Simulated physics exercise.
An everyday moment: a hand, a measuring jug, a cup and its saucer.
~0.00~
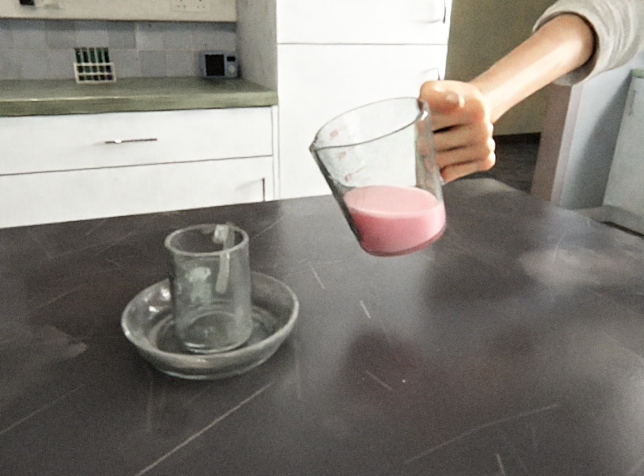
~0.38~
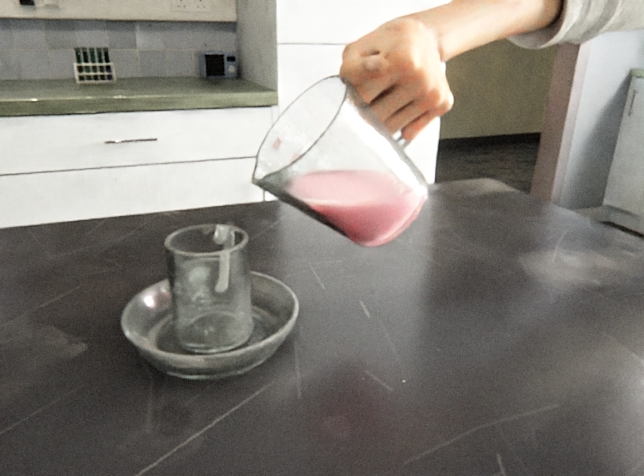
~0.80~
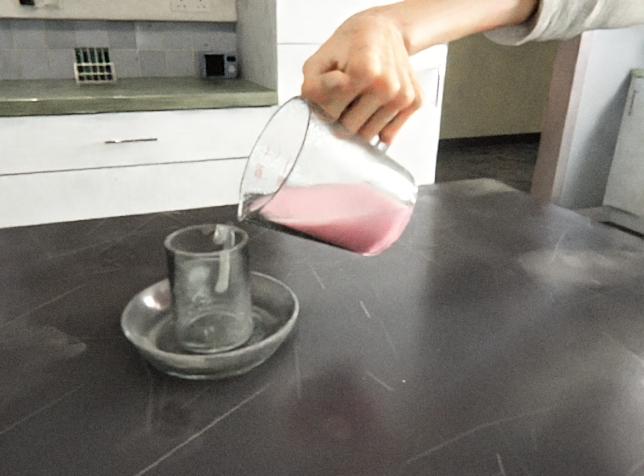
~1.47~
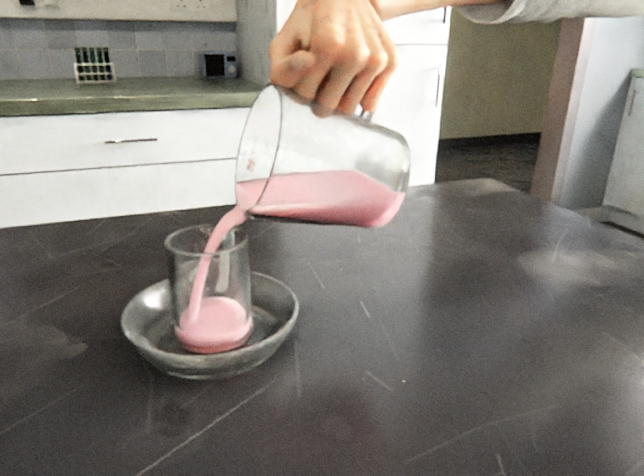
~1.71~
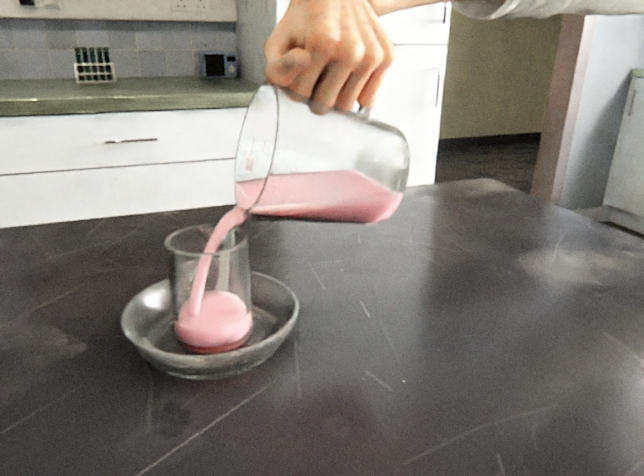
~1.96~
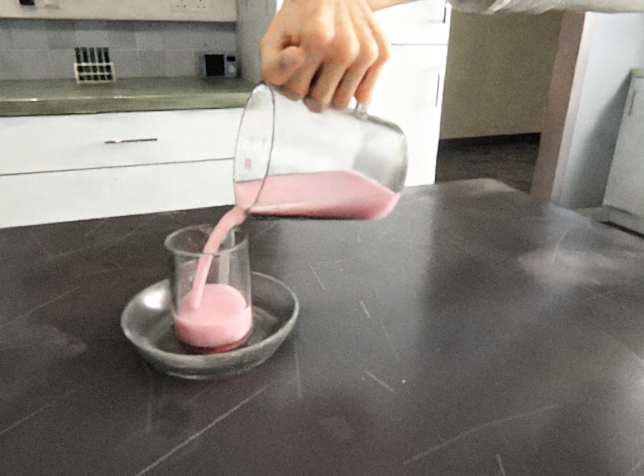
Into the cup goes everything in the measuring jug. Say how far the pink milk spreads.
The cup will manage it alone, I think.
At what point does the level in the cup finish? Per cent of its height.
Level reading: Near 80 %.
Around 2.9 s, the cup is about half full; the saucer is dry.
Around 3.6 s, the cup is about three quarters full; the saucer is dry.
Around 5.0 s, the cup is about three quarters full; the saucer is dry.
